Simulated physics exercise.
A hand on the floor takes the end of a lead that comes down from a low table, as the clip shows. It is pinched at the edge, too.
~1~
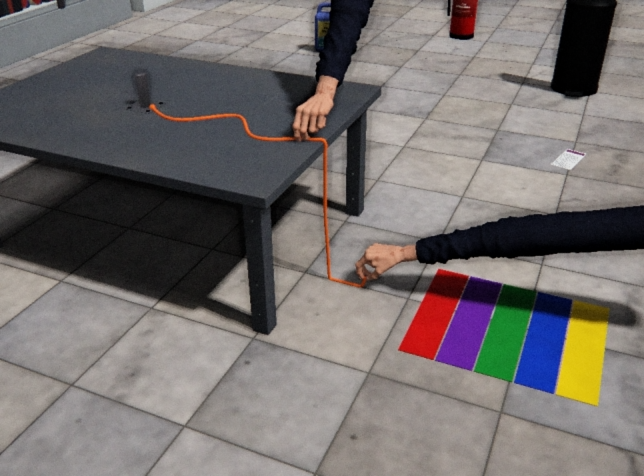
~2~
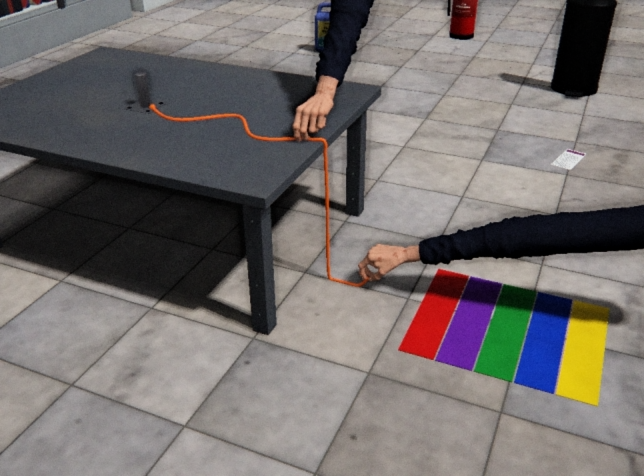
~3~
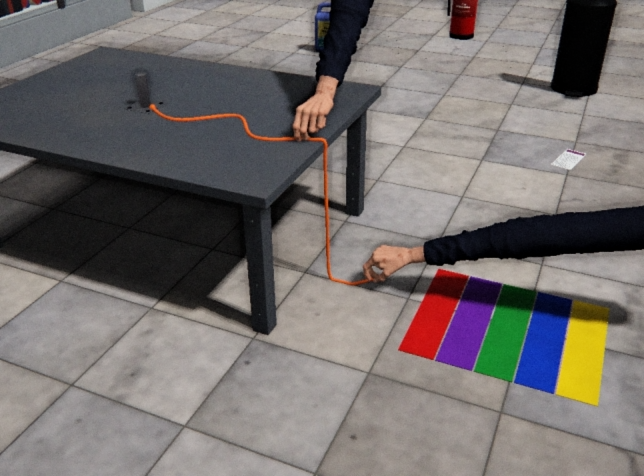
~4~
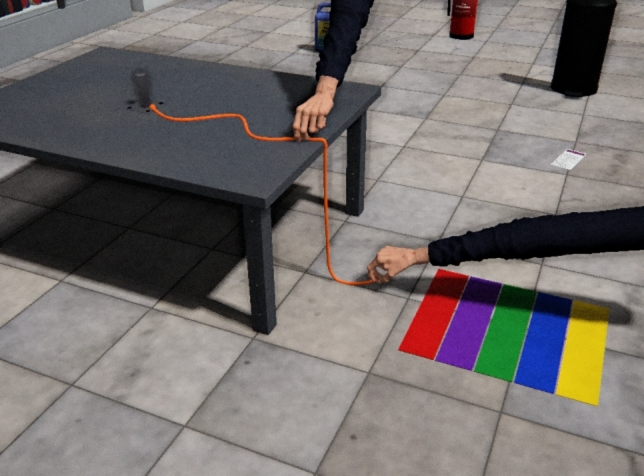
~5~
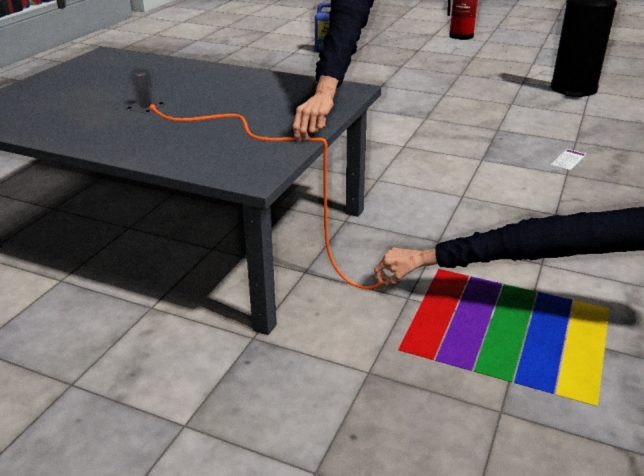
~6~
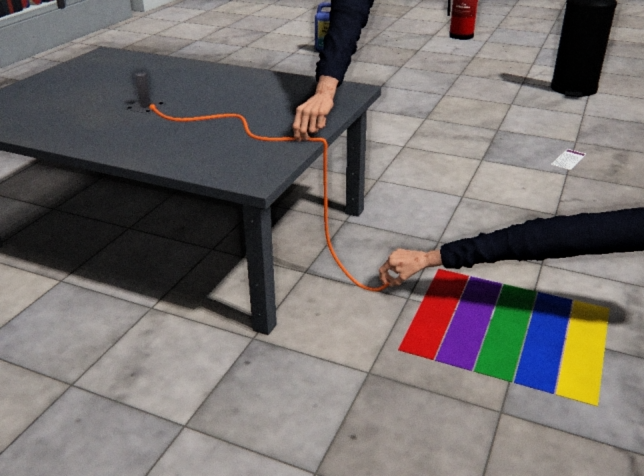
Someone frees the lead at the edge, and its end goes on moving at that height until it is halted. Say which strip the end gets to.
It gets to the green strip.
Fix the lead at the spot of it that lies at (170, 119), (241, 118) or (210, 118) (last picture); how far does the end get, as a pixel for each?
Roughly (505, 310), (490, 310) and (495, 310).
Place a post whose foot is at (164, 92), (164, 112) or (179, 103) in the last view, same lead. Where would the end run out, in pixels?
Approximate pixels in order: (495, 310), (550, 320), (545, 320).
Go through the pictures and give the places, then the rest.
End (365, 277); red (423, 338); purple (460, 348); green (498, 358); blue (538, 369); yellow (580, 381), in the first picture.
End (368, 278); lead through (165, 117) (227, 116) (256, 138) (325, 146) (327, 207) (328, 265), in the second picture.
End (372, 279), in the third picture.
End (377, 280); lead through (165, 117) (227, 116) (256, 138) (325, 146) (325, 207) (329, 266), in the fourth picture.
End (383, 282), in the fifth picture.
End (388, 283); lead through (165, 117) (227, 116) (256, 138) (325, 146) (325, 207) (340, 265), in the sixth picture.
Early on, end near (439, 295); over red.
Midway, end near (485, 307); over purple.
At the end of the slack, end near (512, 314); over green. The end stops over the green strip.
